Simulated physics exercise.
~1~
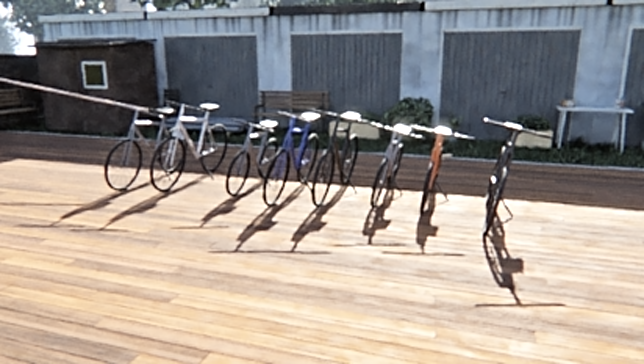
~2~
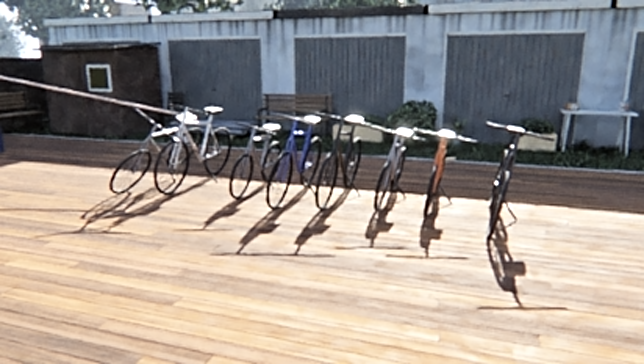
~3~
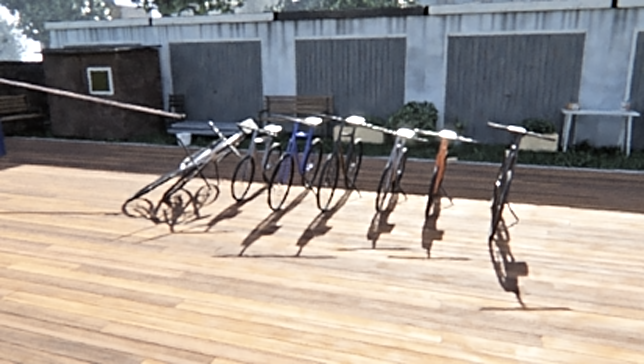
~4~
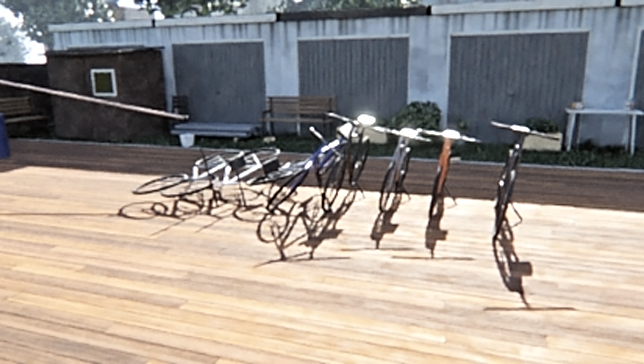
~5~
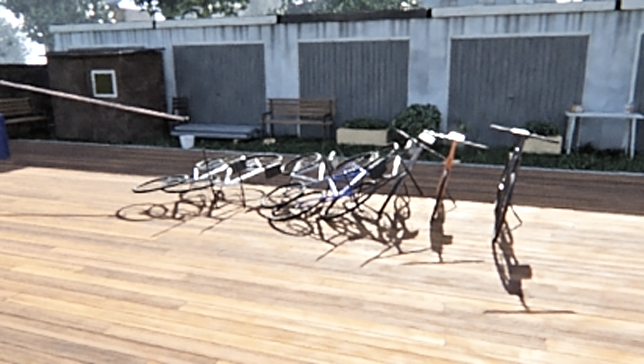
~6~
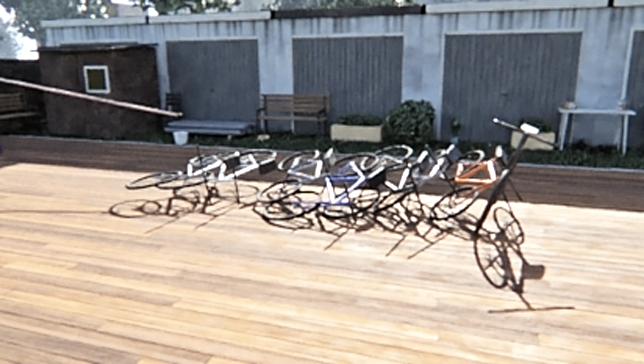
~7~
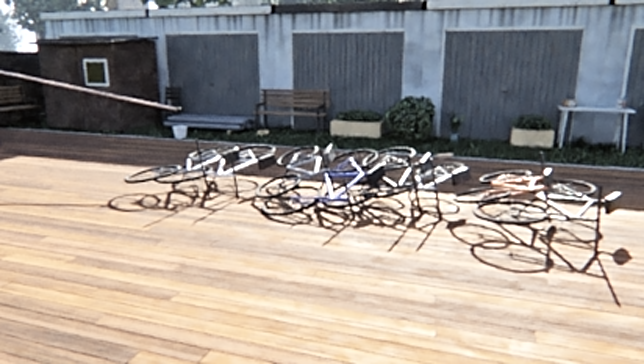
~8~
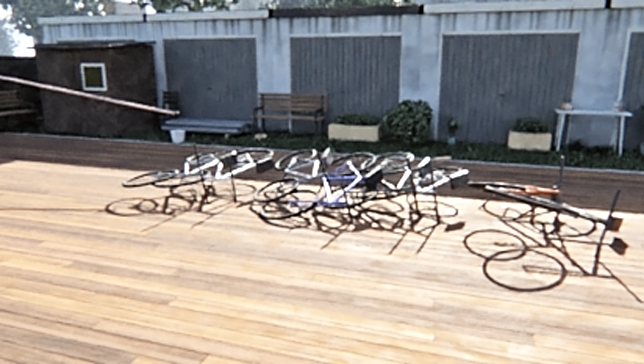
A pole tips the leftmost bicycle, and the whole row topples rightward until all lie flat.
